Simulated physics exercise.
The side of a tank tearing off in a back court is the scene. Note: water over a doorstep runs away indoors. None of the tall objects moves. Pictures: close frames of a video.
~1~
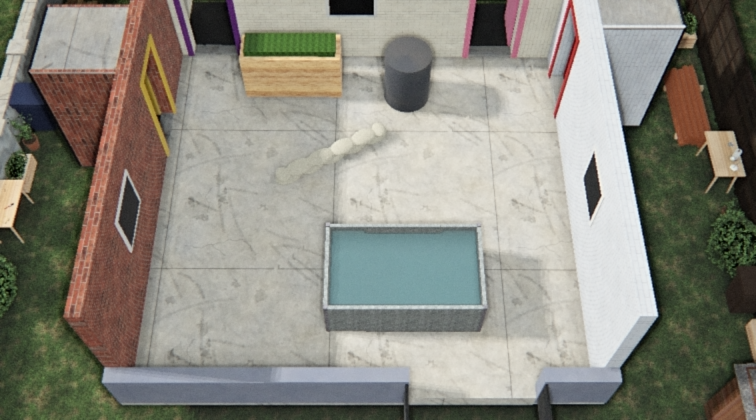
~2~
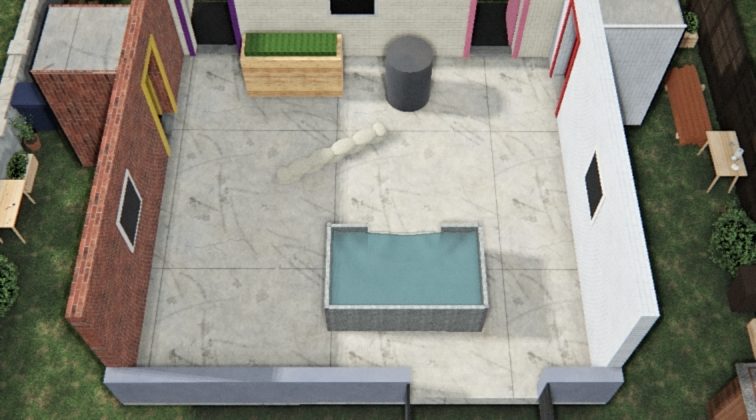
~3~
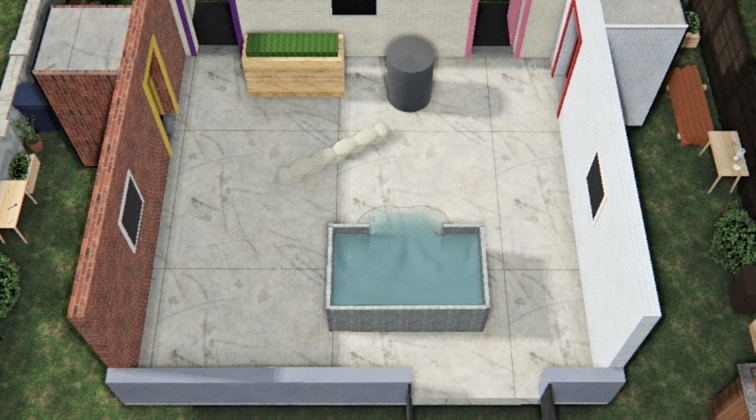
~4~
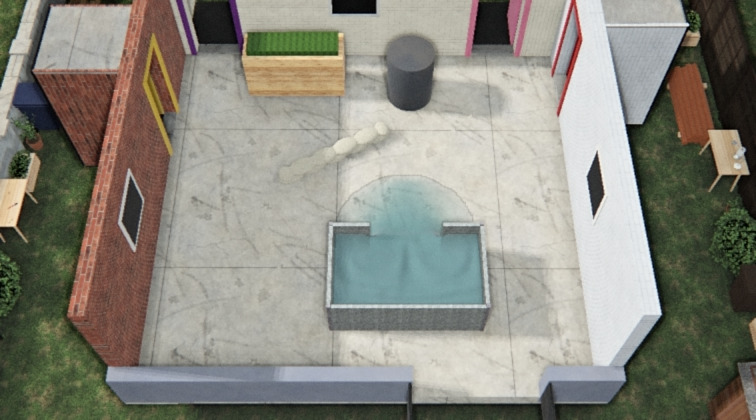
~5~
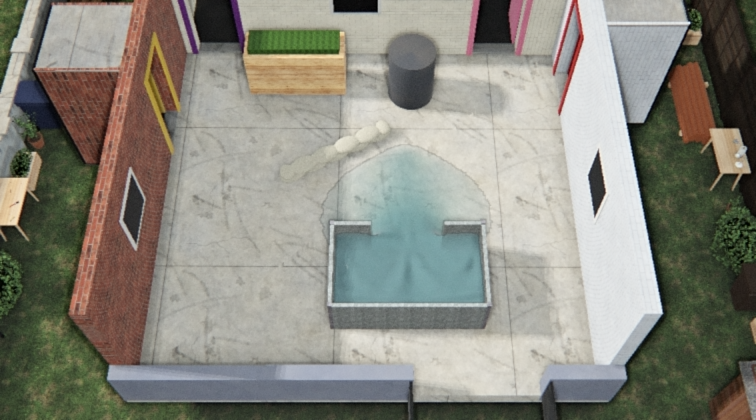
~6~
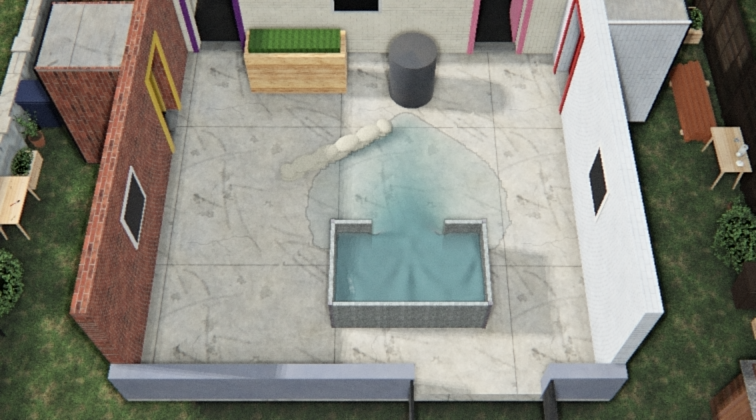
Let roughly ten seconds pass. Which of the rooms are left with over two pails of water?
As I see it, purple door: Within the cap; red door: Over the cap; yellow door: Within the cap; pink door: Over the cap.
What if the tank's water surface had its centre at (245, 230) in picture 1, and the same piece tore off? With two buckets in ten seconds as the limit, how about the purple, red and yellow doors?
Results - purple: Tops the limit; red: Doesn't reach it; yellow: Tops the limit.
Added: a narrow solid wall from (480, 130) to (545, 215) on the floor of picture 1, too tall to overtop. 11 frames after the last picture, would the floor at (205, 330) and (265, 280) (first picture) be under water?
Result, in order: Bone-dry / bone-dry.
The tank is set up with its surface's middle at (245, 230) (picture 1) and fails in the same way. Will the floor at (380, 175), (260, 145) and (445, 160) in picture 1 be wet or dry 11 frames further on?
Hit, hit, hit.
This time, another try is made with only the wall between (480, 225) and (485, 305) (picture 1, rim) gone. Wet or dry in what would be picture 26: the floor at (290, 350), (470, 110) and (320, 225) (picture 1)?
So: Wetted, then wetted, then spared.
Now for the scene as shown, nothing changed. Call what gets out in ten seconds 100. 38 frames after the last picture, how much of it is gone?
Note - share reached: 70 %.
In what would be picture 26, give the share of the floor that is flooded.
By my count, 60 percent.
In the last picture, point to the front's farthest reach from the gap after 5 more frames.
Pixel estimate: (476, 58).
A moment on, water covers 30 % of the floor; the purple door not reached, the red door not reached, the yellow door not reached, the pink door not reached.
Next, water covers 40 % of the floor; the purple door not reached, the red door wet at the sill, nothing in, the yellow door not reached, the pink door over two buckets in.
Then, water covers 60 % of the floor; the purple door not reached, the red door over two buckets in, the yellow door not reached, the pink door far over two buckets in.
Later, water covers 85 % of the floor; the purple door wet at the sill, nothing in, the red door far over two buckets in, the yellow door under two buckets in, the pink door far over two buckets in.
In the end, water covers 95 % of the floor; the purple door wet at the sill, nothing in, the red door far over two buckets in, the yellow door under two buckets in, the pink door far over two buckets in.
